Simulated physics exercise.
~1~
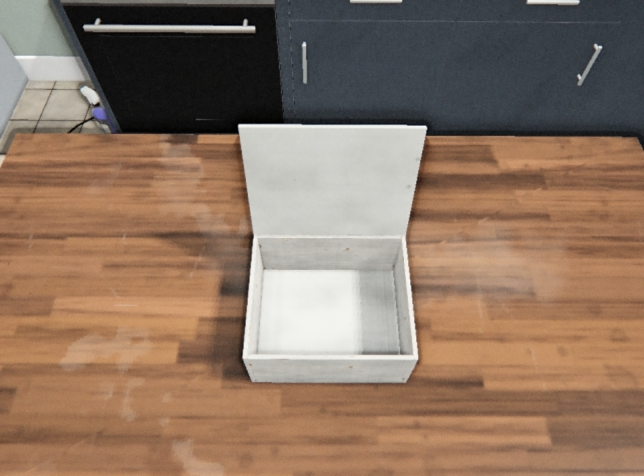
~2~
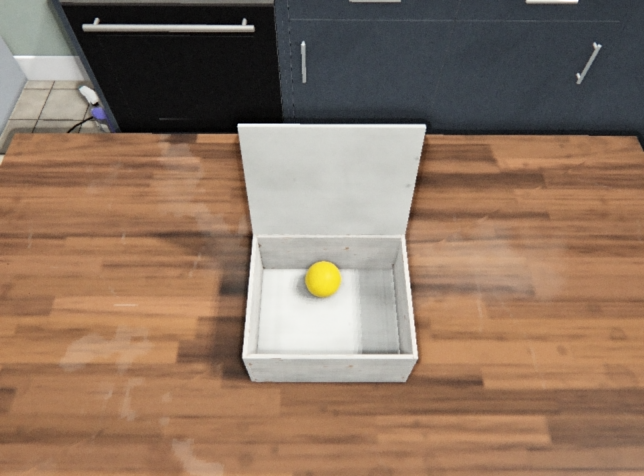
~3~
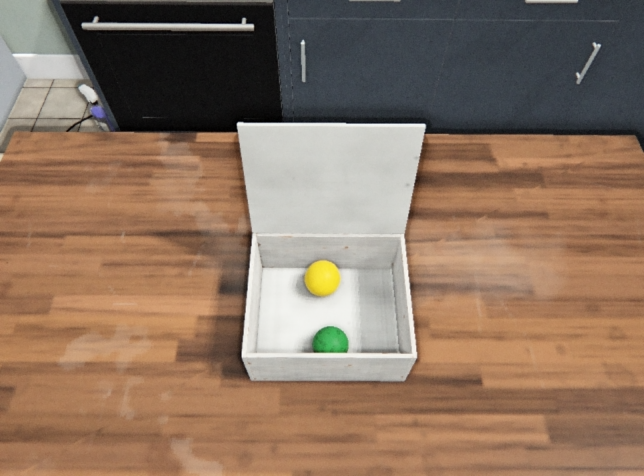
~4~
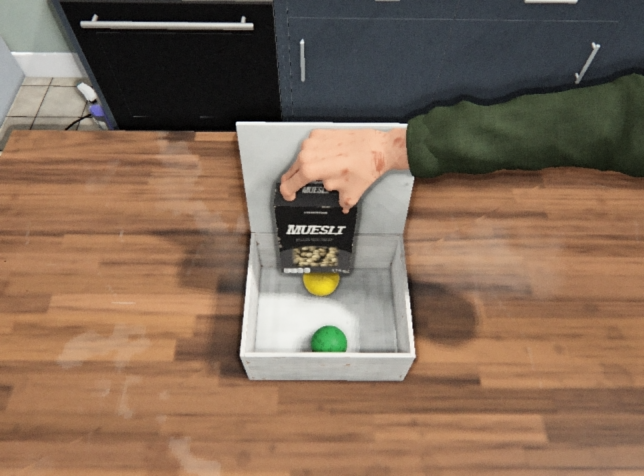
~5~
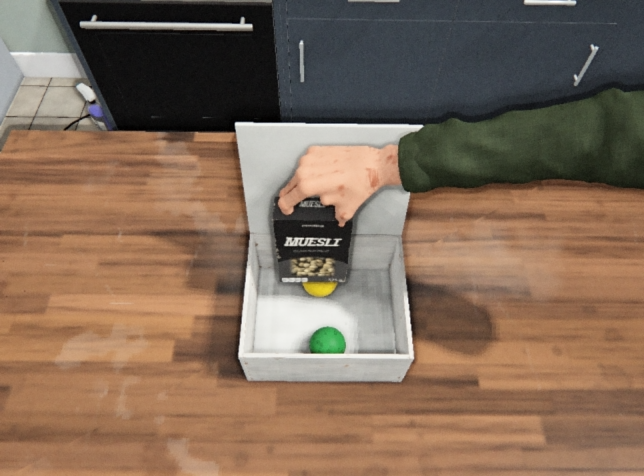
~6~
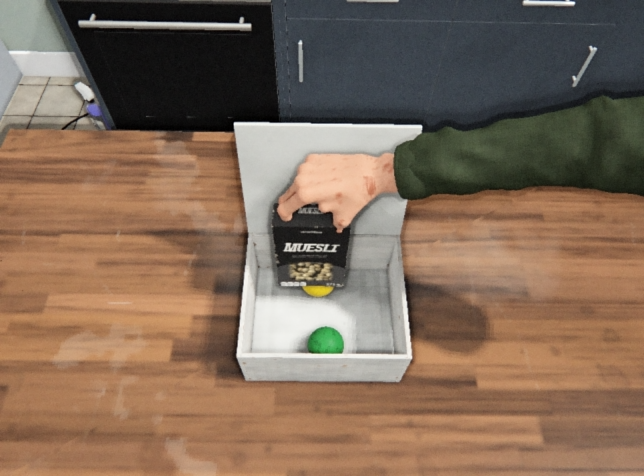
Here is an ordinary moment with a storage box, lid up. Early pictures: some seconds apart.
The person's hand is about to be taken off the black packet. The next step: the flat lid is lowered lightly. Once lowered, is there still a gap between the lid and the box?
Stands proud.
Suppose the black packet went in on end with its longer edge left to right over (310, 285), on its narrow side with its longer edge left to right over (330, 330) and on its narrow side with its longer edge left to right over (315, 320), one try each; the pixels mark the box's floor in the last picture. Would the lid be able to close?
With the first placement the lid remains open; with the second, it ends up closed; with the third, it ends up closed.
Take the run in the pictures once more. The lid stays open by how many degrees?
I'd say roughly 14 degrees above the rim.
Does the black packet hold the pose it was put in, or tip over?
Simply put, the black packet gets tilted.
Then, 1.10 s on from there, lid starting down; black packet turned 60° from how it was put near (303, 315); yellow lemon shifted a little.
Then, 1.90 s on from there, lid 32° above the rim; black packet turned 60° from how it was put near (303, 315); yellow lemon shifted a little.
In the end, lid 13° above the rim; toppled in the box, black packet; the other 2 unmoved. At the end, from the last picture's camera, black packet near (303, 315).
